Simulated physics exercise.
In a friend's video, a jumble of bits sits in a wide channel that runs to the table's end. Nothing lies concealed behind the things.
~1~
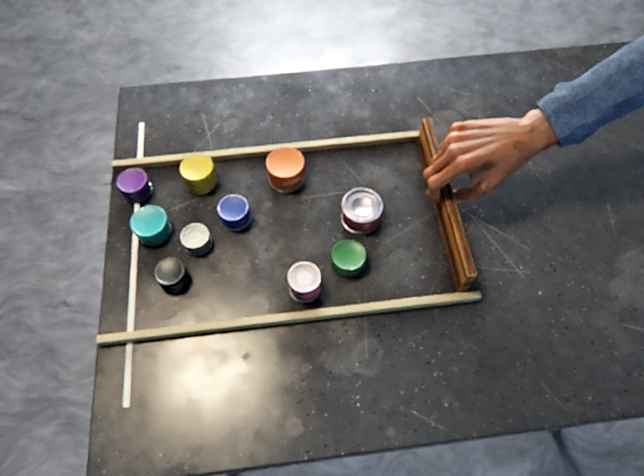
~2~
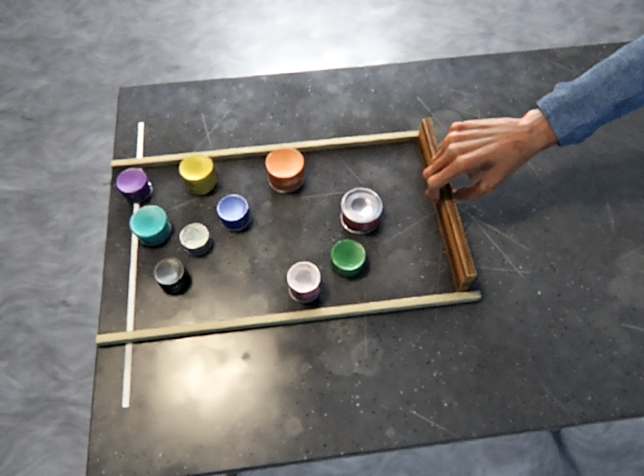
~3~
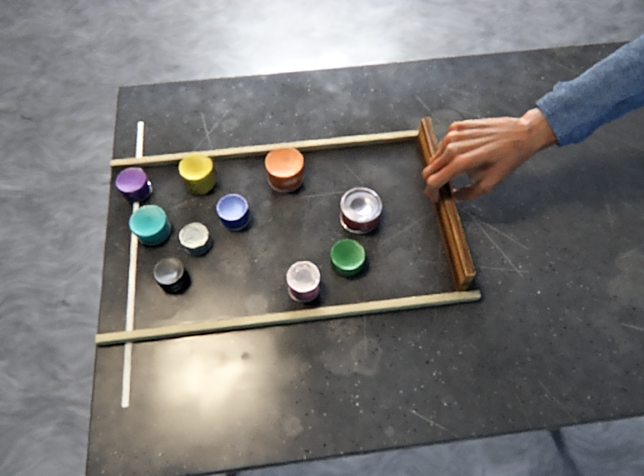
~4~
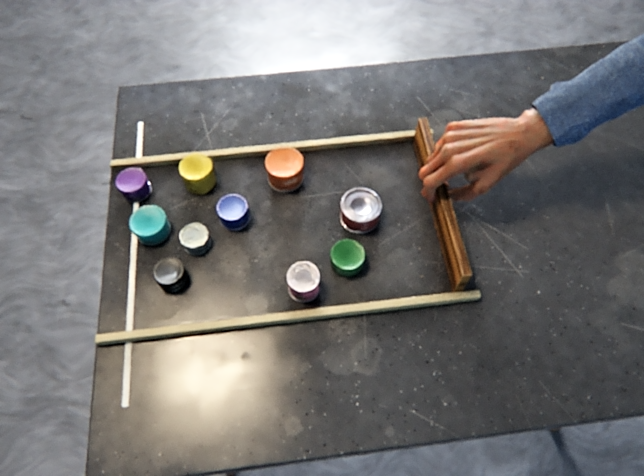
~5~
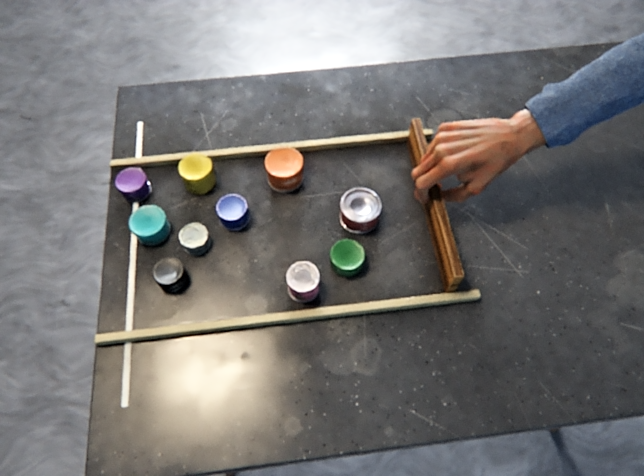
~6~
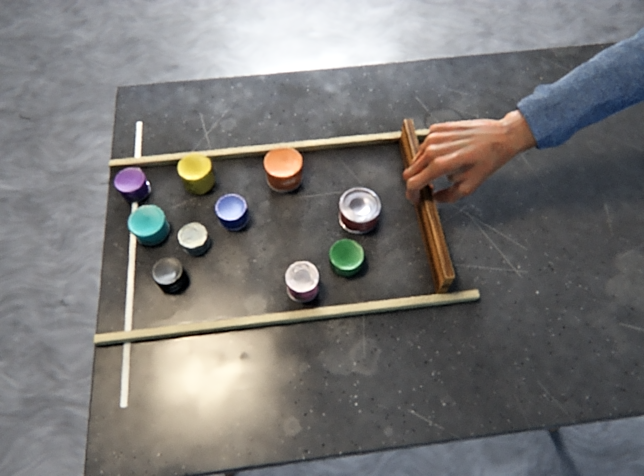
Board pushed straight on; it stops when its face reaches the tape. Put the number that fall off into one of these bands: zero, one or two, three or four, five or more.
Turns out the ones that don't stay up top number five or more.
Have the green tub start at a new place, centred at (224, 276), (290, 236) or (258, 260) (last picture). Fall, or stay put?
Results in order - still up; still up; still up.
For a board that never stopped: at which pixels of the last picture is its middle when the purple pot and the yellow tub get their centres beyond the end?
The middle is at (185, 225) when it's the purple pot, and at (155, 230) when it's the yellow tub.
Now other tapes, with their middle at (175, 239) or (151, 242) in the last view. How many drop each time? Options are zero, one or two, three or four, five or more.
At each place: Either one or two and three to four.
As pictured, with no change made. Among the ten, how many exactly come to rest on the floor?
The number is 6.
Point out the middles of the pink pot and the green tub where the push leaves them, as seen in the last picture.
The pink pot finishes at (109, 309); the green tub finishes at (111, 280).
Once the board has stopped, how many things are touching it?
The number is 4.
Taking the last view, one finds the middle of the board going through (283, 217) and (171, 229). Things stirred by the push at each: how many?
At that stage 5; at the next, 10.
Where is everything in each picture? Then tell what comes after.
In the first frame, purple pot (135, 186); turquoise pot (151, 226); black tub (172, 275); board (444, 201); tape (135, 244).
In the second frame, turquoise pot (151, 226); pink pot (304, 283).
In the third frame, black tub (171, 275); red tin (361, 211).
In the fourth frame, purple pot (134, 185); orange tin (285, 170).
In the fifth frame, turquoise pot (150, 226); board (432, 201).
In the sixth frame, purple pot (133, 185); turquoise pot (149, 226); black tub (170, 275); board (424, 202); tape (133, 244).
Soon after, none off yet; purple pot at rest near (133, 185); turquoise pot at rest near (149, 226); black tub at rest near (170, 275).
Then, none off yet; purple pot moved about its own width near (102, 188); turquoise pot moved about its own width near (125, 234); black tub moved about its own width near (134, 285).
At rest, the number that fall off is five or more; fallen, blue tin, yellow tub, grey pot, black tub, turquoise pot and purple pot.
